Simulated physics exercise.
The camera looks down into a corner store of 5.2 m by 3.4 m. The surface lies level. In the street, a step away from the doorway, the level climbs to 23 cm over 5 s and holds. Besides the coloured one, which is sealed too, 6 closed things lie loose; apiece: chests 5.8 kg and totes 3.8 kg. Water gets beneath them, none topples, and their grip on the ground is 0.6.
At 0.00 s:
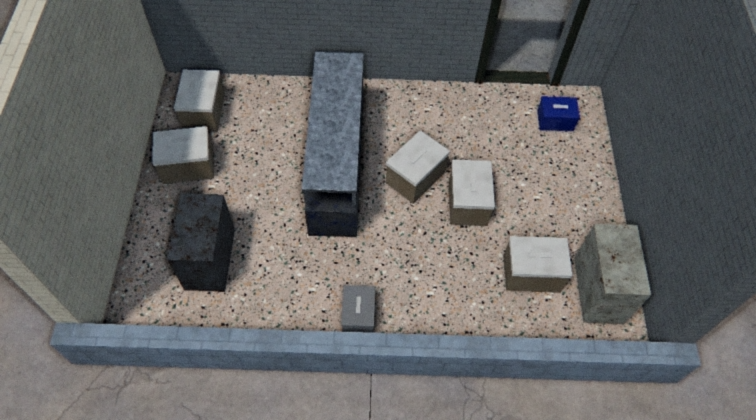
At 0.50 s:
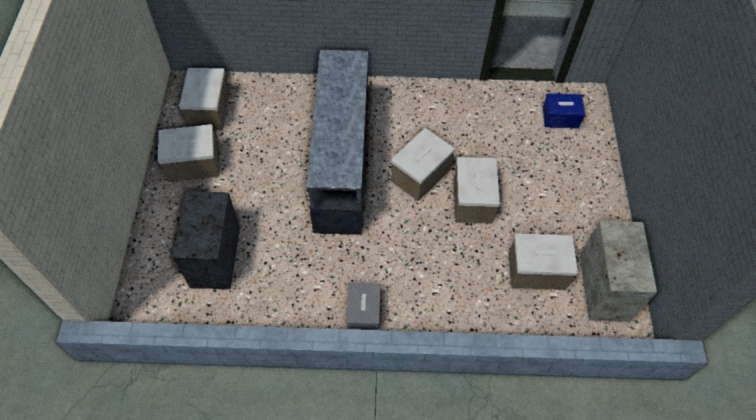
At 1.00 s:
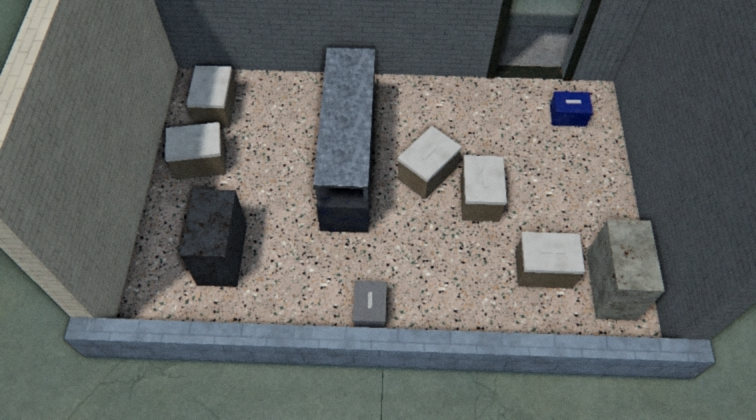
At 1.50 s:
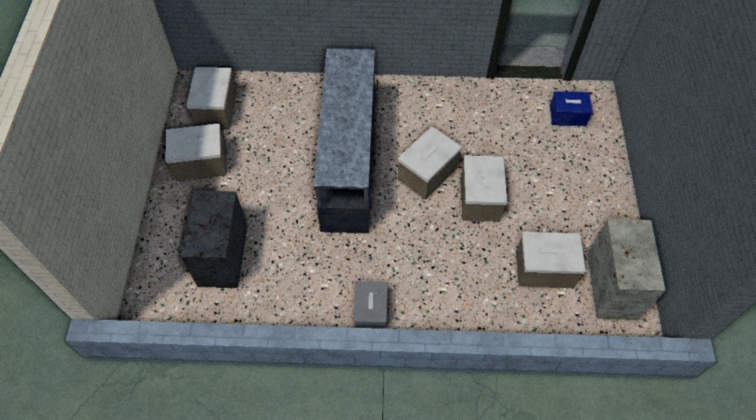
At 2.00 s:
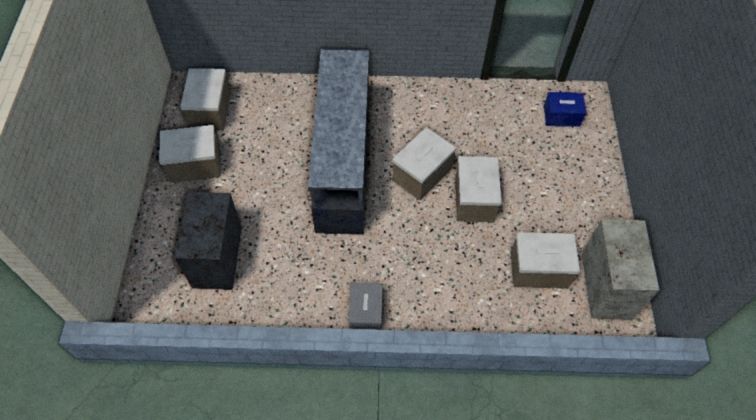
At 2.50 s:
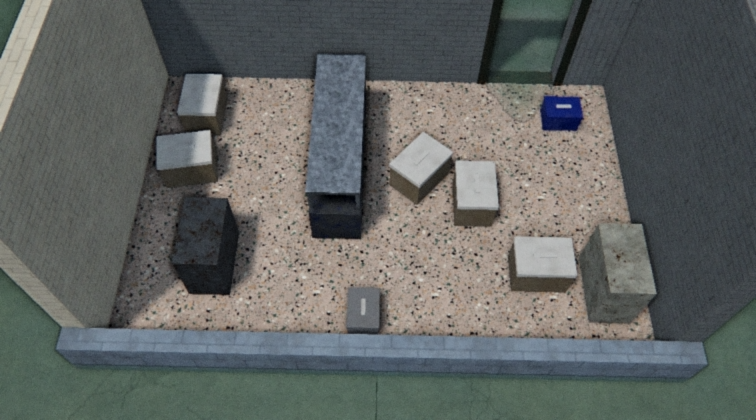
A walled, roofless room with a speckled pinkish floor is seen from high above its low blue-grey front wall. A long dark block stands near the middle, with pale boxes around it, a black one left, a mottled grey one right, a small grey one in front and a blue one near the back doorway. The view sways slightly while greenish water covers the ground outside, then slips just inside the doorway, the boxes staying still.
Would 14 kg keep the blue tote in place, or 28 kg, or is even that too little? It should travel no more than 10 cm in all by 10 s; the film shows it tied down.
I expect that only the larger load is enough.
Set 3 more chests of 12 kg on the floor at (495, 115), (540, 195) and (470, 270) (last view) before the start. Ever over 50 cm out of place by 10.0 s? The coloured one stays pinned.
In turn: Over, past it, more.
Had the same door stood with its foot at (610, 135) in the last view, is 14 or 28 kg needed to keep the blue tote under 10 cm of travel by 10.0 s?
Then only the larger load is enough.
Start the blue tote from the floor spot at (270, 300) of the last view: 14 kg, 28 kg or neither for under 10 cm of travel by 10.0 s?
The smaller is enough.
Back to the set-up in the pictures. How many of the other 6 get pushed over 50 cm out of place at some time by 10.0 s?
That makes 4.
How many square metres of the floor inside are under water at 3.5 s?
Roughly 2.0 m2.
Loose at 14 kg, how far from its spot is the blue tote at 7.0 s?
Roughly 60 cm.
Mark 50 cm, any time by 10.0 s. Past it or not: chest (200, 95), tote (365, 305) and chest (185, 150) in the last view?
In that order: Under, past it, short of it.
After 3.5 s the blue tote would be 0 cm from its start with 14 kg and 0 cm from its start with 28 kg; 4 cm of water round it then.
After 4.5 s the blue tote would be 0 cm from its start with 14 kg and 0 cm from its start with 28 kg; 6 cm of water round it then.
After 7.0 s the blue tote would be 59 cm from its start with 14 kg and 0 cm from its start with 28 kg; 7 cm of water round it then.
After 10.0 s the blue tote would be 89 cm from its start with 14 kg and 0 cm from its start with 28 kg; 7 cm of water round it then.
